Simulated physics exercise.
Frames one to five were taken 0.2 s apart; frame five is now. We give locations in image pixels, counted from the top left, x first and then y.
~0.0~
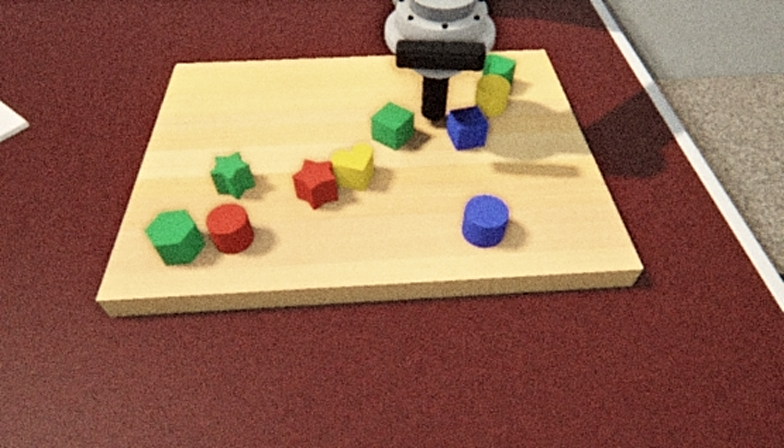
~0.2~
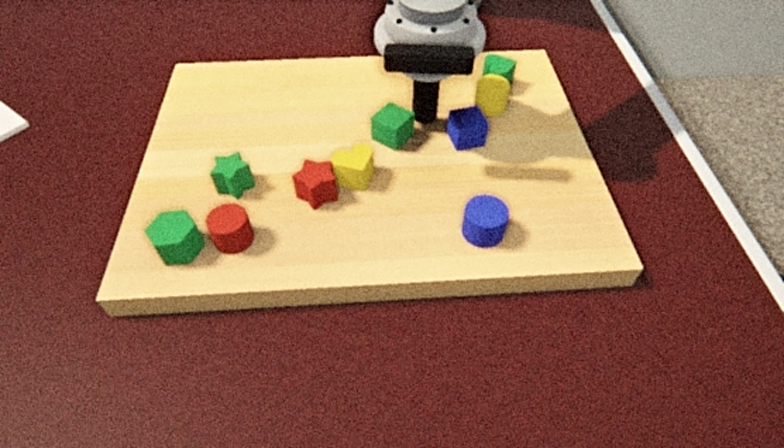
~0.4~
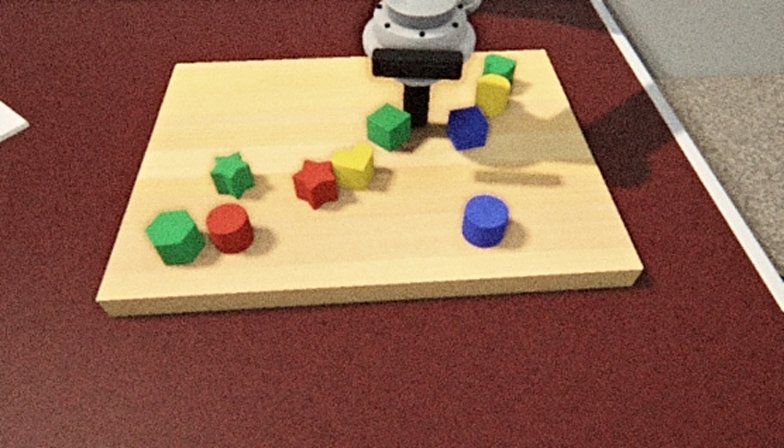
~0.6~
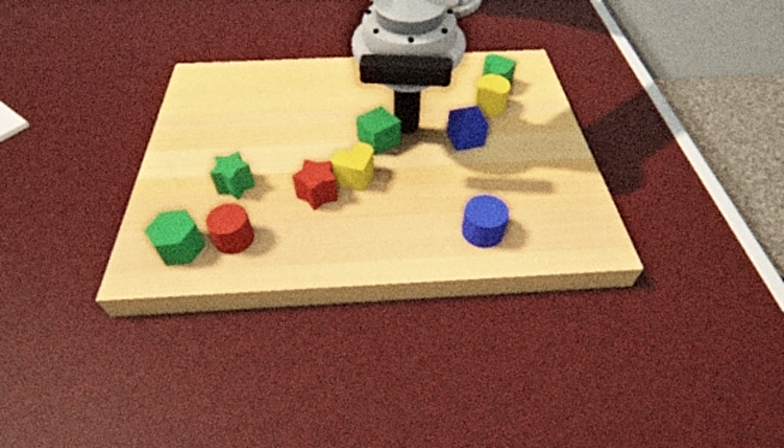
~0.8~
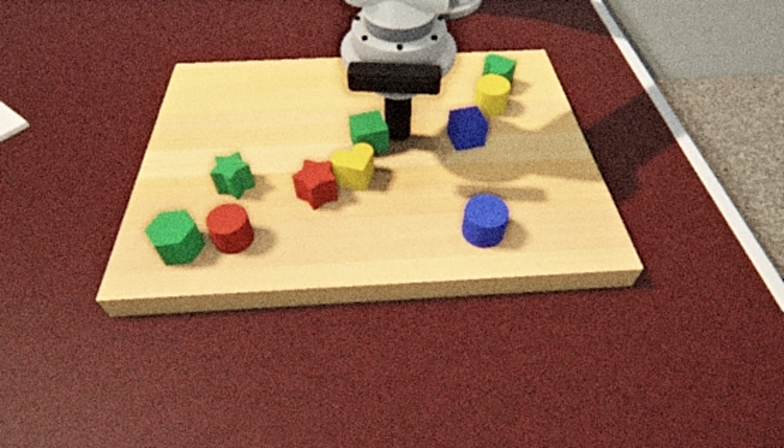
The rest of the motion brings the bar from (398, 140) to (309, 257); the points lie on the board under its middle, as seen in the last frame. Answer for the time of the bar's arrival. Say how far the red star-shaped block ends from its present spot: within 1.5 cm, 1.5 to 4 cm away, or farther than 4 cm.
The distance will be above 4 cm.
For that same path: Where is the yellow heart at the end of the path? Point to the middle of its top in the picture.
It sits at (289, 204).
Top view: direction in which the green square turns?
Prediction: Clockwise.
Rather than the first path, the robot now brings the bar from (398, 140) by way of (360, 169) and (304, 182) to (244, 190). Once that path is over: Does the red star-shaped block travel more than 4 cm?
Yes
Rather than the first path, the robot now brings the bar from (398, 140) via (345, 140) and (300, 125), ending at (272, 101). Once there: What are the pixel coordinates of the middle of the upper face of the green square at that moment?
I think it will end close to (291, 126).
On the path given first. One third of the way, bar (371, 167); red star-shaped block (303, 176), turned 25° anticlockwise; yellow heart (336, 164), turned 30° clockwise; green square (356, 127), turned 45° clockwise.
Two thirds of the way, bar (341, 205); red star-shaped block (268, 182), turned 20° clockwise; yellow heart (302, 190), turned 75° clockwise; green square (356, 127), turned 45° clockwise.
At the end, bar (307, 249); red star-shaped block (264, 181), turned 35° clockwise; yellow heart (289, 204), turned 130° clockwise; green square (356, 127), turned 45° clockwise; blue square in place.
